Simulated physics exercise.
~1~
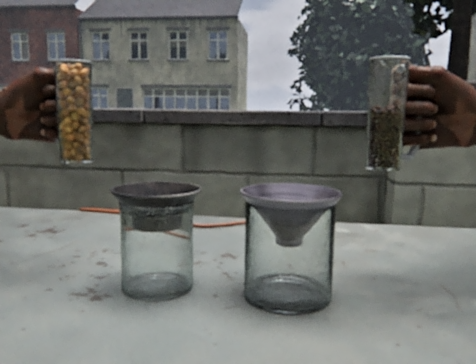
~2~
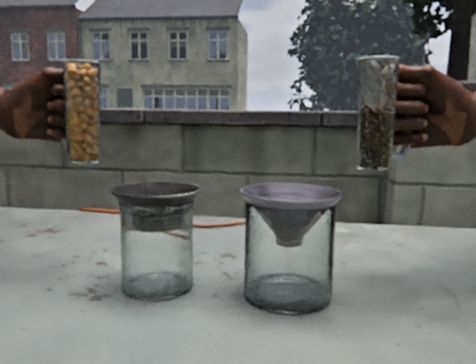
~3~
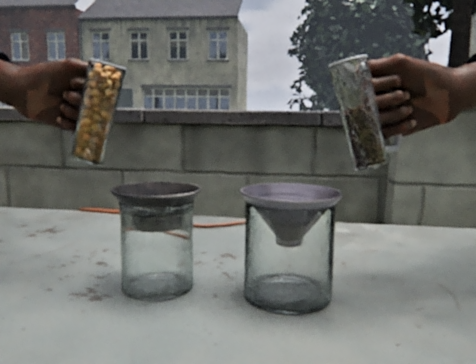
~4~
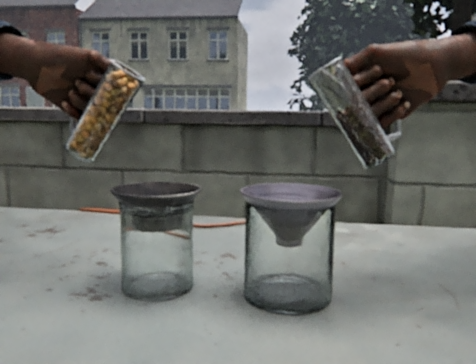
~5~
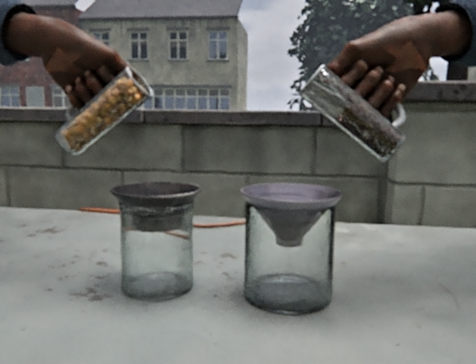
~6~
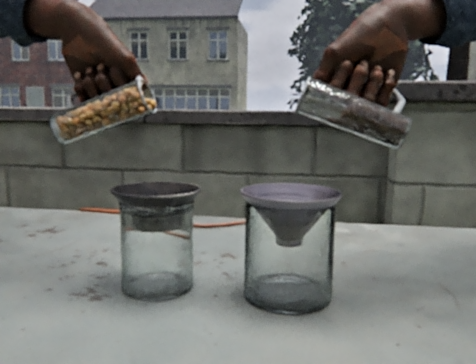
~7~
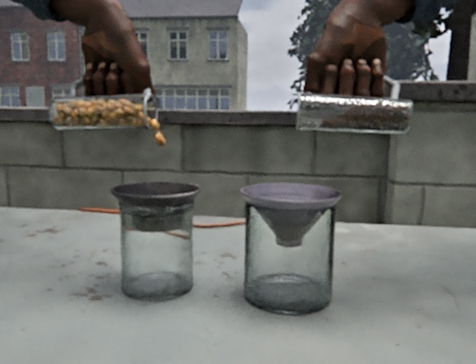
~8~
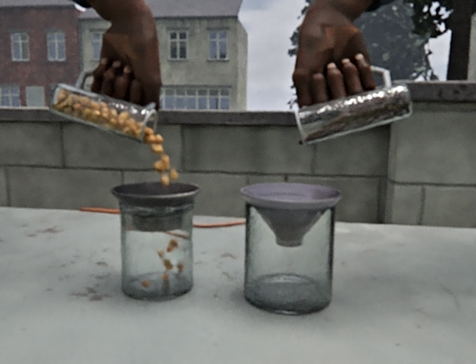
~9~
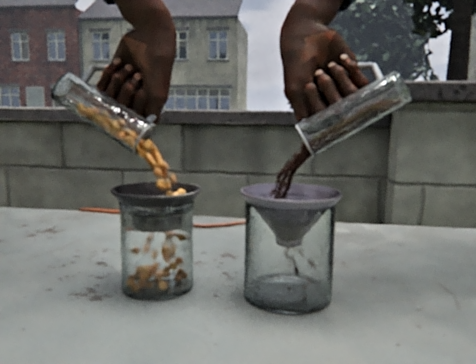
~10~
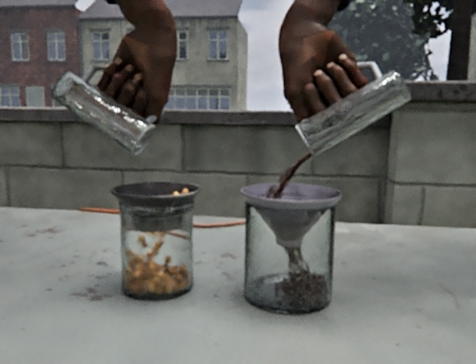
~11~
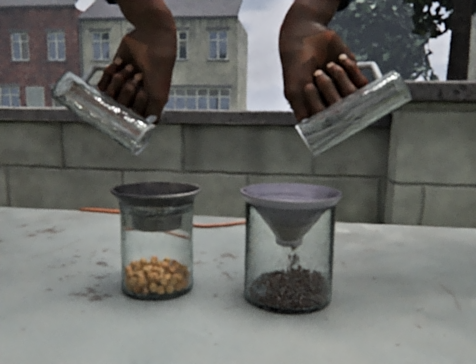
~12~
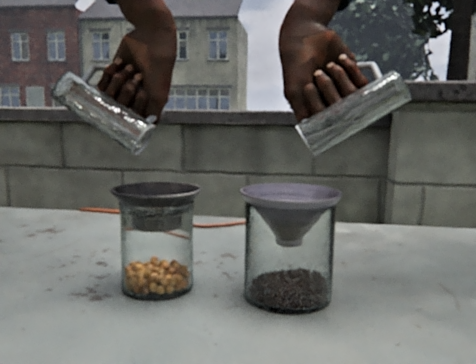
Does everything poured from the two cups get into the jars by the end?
Yes, the yellowish pieces on the left and the dark bits on the right all pass through their funnels and end up in the jars.
